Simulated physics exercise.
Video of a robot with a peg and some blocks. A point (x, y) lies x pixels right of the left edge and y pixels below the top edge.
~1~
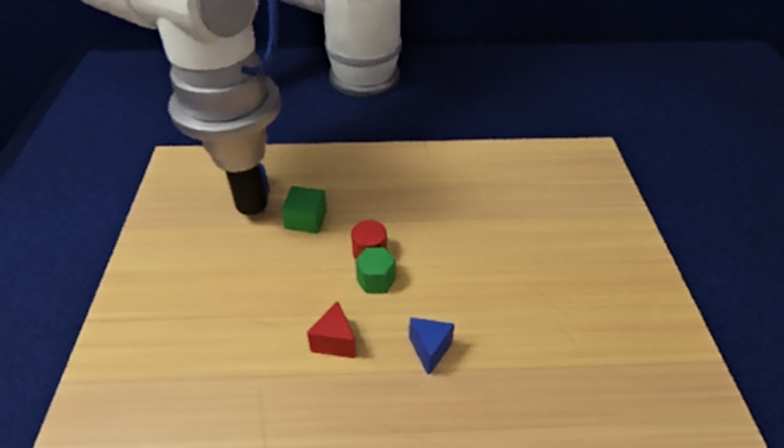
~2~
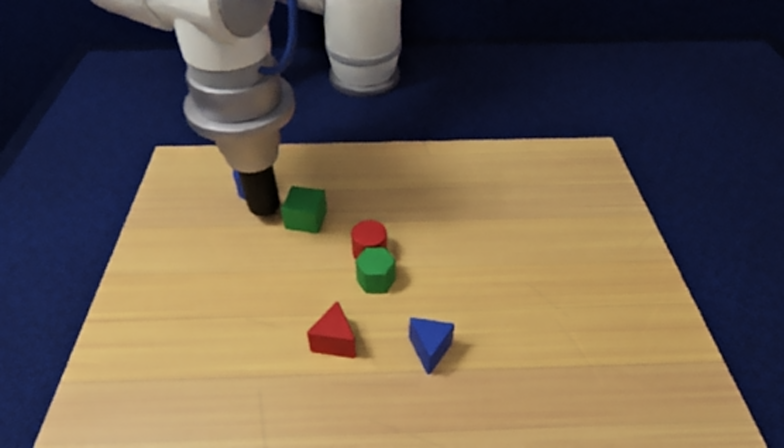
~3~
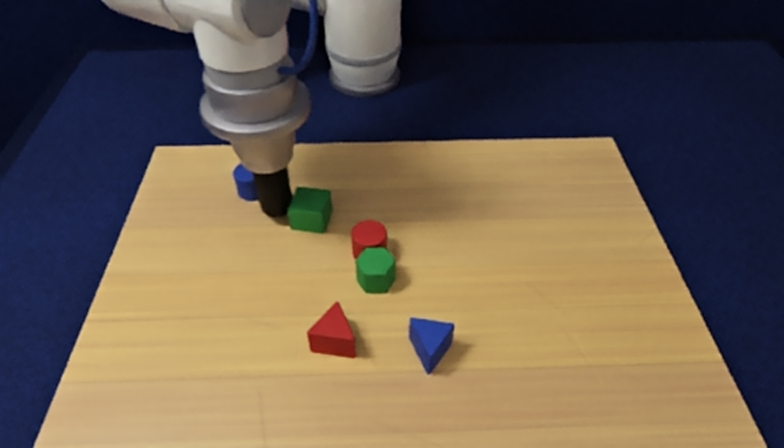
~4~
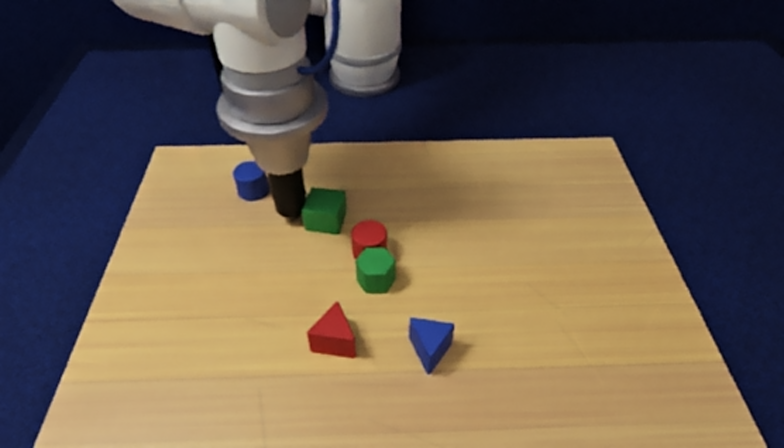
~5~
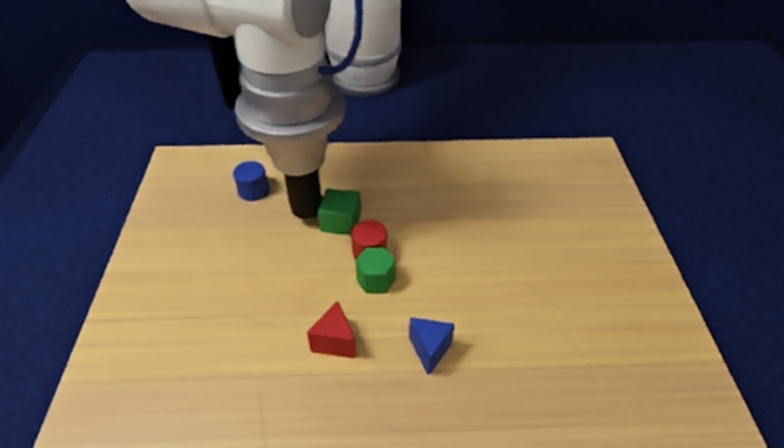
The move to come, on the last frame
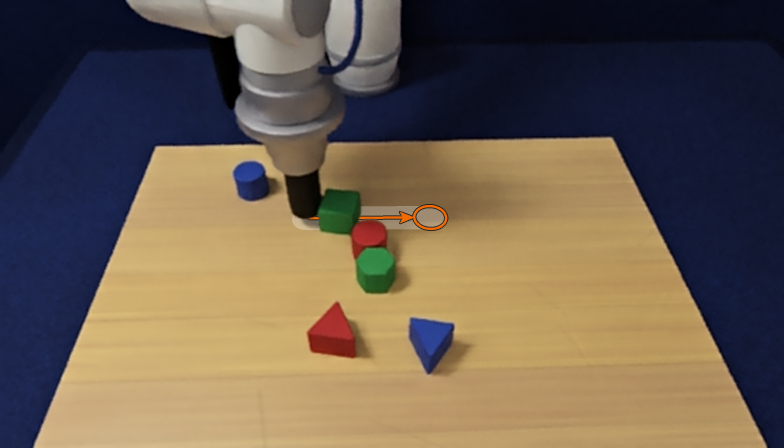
On a light wooden board against dark blue, a robot arm's black peg stands left of a green block, with red, green and blue blocks nearby. The peg moves right, revealing a blue cylinder behind it, and pushes the green block rightward, close to the unmoved red round block.
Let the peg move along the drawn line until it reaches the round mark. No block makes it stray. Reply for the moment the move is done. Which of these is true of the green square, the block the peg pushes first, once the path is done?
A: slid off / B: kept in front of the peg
I'll go with B - kept in front of the peg.
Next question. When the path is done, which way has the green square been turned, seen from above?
Answer: Clockwise.
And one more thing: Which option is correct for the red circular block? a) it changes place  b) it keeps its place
b
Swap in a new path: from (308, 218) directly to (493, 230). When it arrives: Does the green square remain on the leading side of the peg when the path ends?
Yes
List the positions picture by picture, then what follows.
In the first frame, lower end of the peg at (252, 205), tops of blocks, green square at (303, 199), red circular block at (369, 232).
In the second frame, peg at (264, 206), blocks as before.
In the third frame, peg at (278, 207), green square at (309, 199).
In the fourth frame, peg at (292, 208), green square at (324, 200).
In the fifth frame, peg at (307, 209), green square at (339, 201), red circular block at (369, 232).
The drawn path runs from (308, 218) to (430, 217).
The first path, step by step. One third of the way, peg at (349, 209); green square at (382, 203).
Two thirds of the way, peg at (391, 208); green square at (424, 205), turned 20° clockwise.
At the end, peg at (431, 208); green square at (465, 208), turned 35° clockwise; red circular block not moved.
